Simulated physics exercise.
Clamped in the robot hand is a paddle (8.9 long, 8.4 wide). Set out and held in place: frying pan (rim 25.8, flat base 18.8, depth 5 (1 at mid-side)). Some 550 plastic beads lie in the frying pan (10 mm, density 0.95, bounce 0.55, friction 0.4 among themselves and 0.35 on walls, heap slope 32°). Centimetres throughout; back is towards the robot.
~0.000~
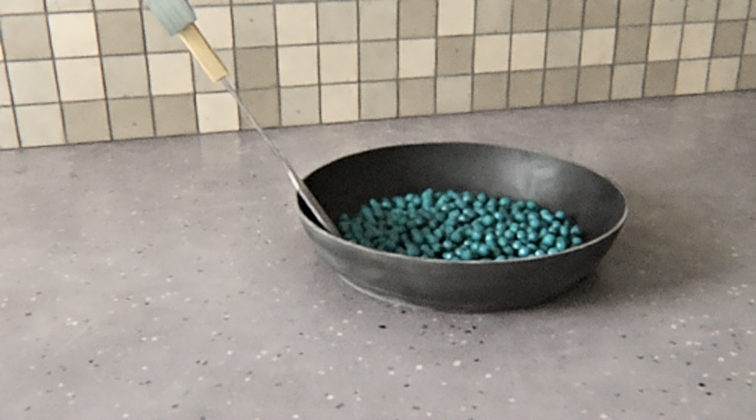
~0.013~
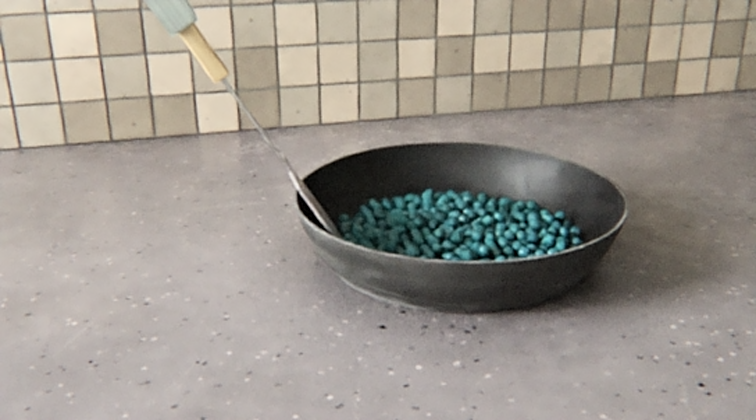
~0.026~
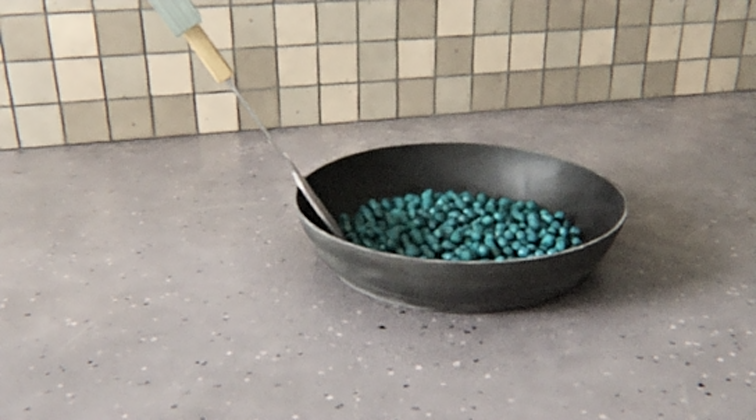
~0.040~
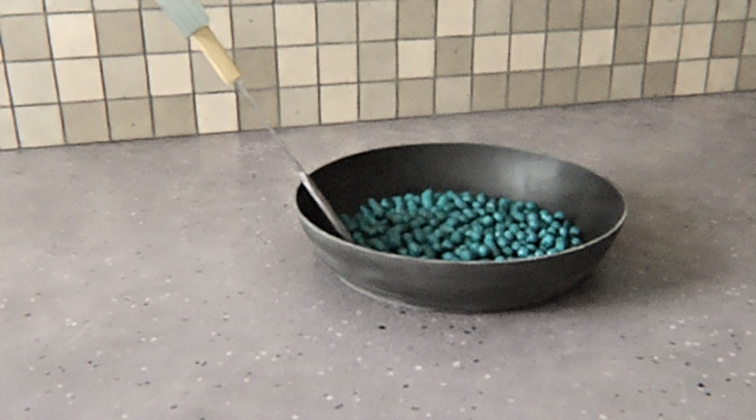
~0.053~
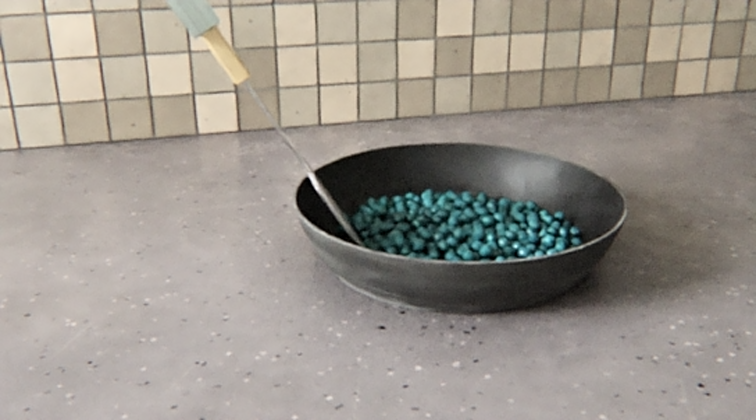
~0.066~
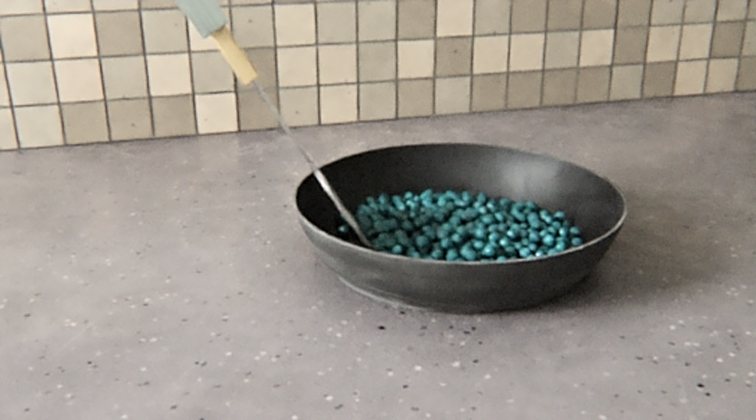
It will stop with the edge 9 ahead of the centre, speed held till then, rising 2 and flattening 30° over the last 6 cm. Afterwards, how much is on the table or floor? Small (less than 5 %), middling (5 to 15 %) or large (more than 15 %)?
A small share, less than 5 %, ends on the table or floor.
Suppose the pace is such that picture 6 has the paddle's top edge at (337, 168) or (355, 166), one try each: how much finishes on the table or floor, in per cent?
About 5 and 10 per cent.
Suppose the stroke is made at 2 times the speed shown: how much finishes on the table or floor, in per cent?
Some 5 per cent.
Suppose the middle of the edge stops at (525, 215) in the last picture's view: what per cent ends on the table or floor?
Some 0 per cent.
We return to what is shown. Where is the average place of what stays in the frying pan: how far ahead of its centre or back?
Some 4.5 cm ahead.
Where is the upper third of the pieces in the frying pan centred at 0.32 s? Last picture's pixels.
Near (535, 211).
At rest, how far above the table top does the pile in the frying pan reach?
Some 5.5 cm.
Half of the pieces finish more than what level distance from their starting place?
About 3 cm.
After 0.19 s, sloping 59°, highest piece 3 above the table; 553 in the frying pan.
After 0.32 s, sloping 49°, highest piece 4 above the table; 553 in the frying pan.
After 0.58 s, sloping 29°, highest piece 5 above the table; 553 in the frying pan.
After 1.63 s, sloping 29°, highest piece 5 above the table; 553 in the frying pan.
In the end, 553 in the frying pan. That is 0 % on the table or floor.
